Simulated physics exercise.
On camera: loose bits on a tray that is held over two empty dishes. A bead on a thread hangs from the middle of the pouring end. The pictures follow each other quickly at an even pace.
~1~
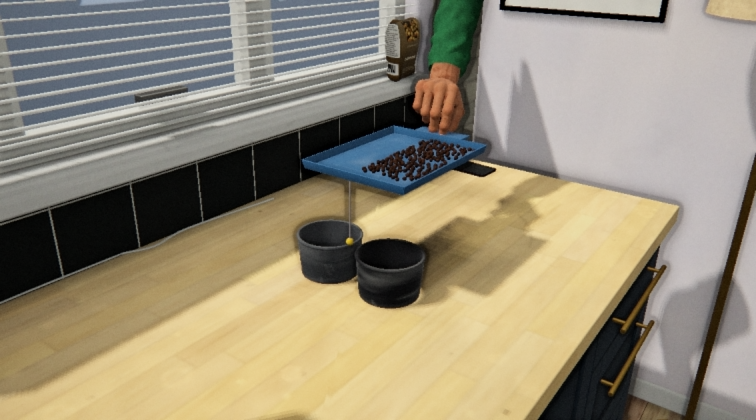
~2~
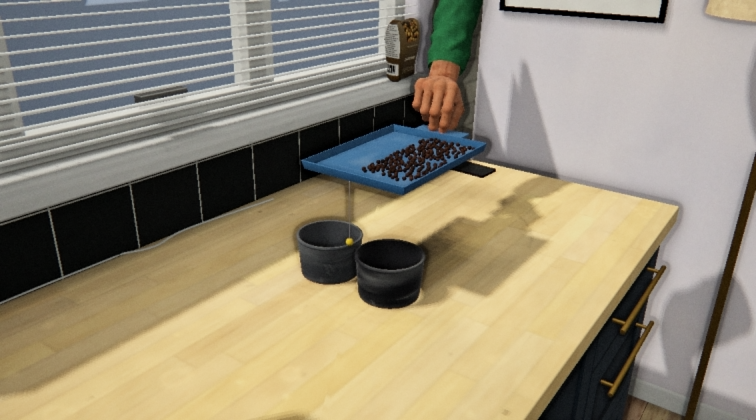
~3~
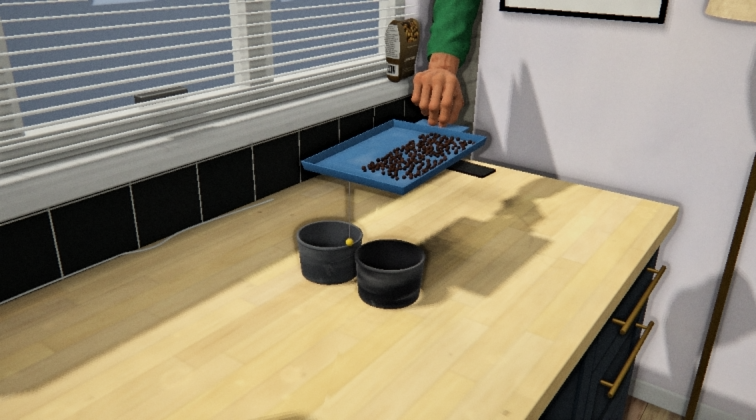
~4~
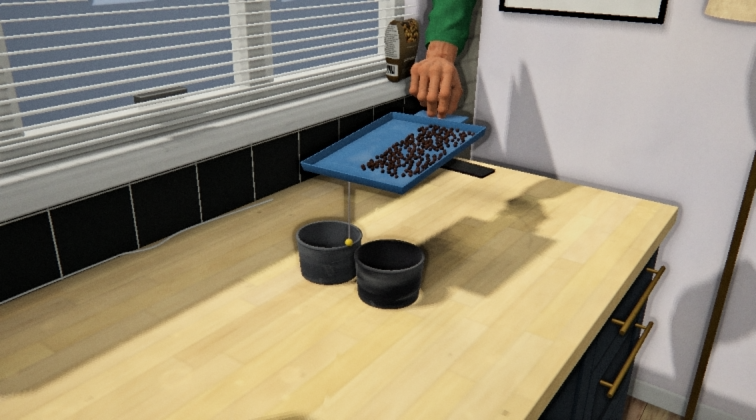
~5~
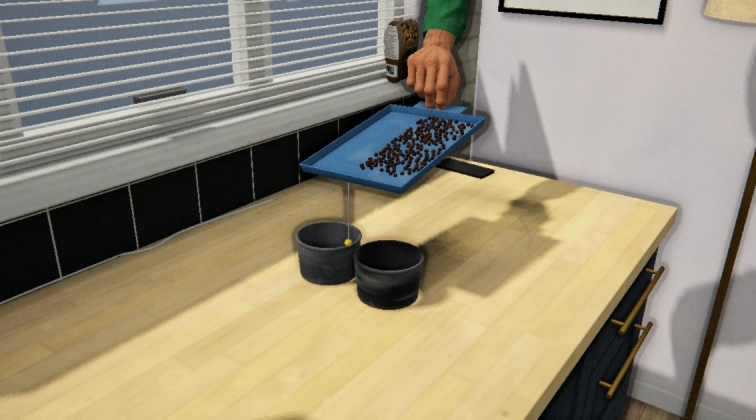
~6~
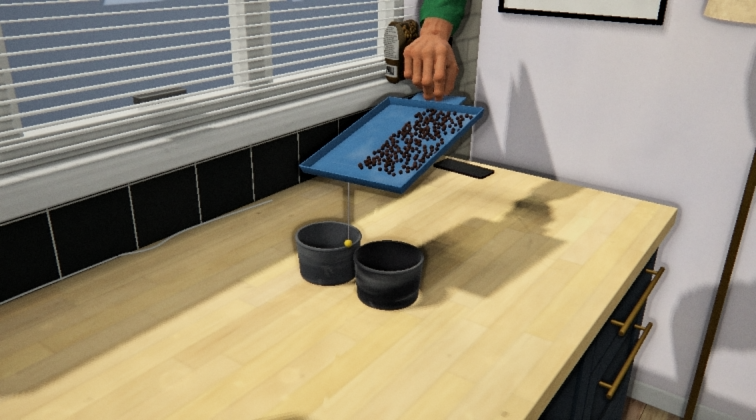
A blue tray scattered with small dark brown berries is held by a hand in a green sleeve above a pale wooden counter, seen from slightly above beside a window with white blinds. Two empty dark dishes sit below, a yellow bead hanging on a thread near the left one. The hand gradually raises the tray's far end, tilting it toward its left front corner, while the camera stays still.
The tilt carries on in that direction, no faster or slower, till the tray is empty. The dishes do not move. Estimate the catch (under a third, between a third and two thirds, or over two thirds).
In the dishes lies less than a third of it.
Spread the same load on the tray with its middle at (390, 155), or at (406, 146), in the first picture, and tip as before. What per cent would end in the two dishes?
Near 10 % and 10 %.
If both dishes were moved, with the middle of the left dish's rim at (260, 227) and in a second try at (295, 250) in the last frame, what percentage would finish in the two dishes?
In turn 60 and 80 in a hundred.
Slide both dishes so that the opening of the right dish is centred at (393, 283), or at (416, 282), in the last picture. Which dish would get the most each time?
First the left-hand dish, then the dish on the left.
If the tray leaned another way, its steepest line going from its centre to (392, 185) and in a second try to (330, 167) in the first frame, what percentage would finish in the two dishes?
The first gives 60 %, the second 70 %.
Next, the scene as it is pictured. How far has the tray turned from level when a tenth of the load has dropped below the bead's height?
Roughly 60°.
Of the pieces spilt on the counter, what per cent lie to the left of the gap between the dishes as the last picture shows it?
Some 90 per cent.
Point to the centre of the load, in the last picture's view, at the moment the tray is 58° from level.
Near (345, 173).
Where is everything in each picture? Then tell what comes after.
Corners of the pouring end (305, 160) and (403, 186), level; middle of the load (420, 159), allspice berries; left dish (309, 260); right dish (370, 283); bead on its thread (350, 242), in the first picture.
Corners of the pouring end (304, 160) and (403, 186), level; middle of the load (419, 158), in the second picture.
Corners of the pouring end (304, 161) and (403, 186), tipped barely, lowest at the left corner; middle of the load (419, 155), in the third picture.
Corners of the pouring end (303, 162) and (402, 186), tipped a little, lowest at the left corner; middle of the load (419, 150), in the fourth picture.
Corners of the pouring end (302, 164) and (401, 186), tipped a little, lowest at the left corner; middle of the load (417, 145), in the fifth picture.
Corners of the pouring end (302, 165) and (400, 186), tipped clearly, lowest at the left corner; middle of the load (416, 140); left dish (308, 262); right dish (368, 285), in the sixth picture.
Just after the last frame, tray tipped steeply; the larger part on the tray; about a tenth outside both; about a tenth in the air.
A moment on, tray tipped right over; the larger part on the tray; roughly a quarter outside both; just a few in the air.
Further on, tray tipped past a quarter turn; about a tenth in the left dish; the larger part outside both.
When it is over, tray tipped past a quarter turn; not one in the right dish; about a tenth in the left dish; the larger part outside both.
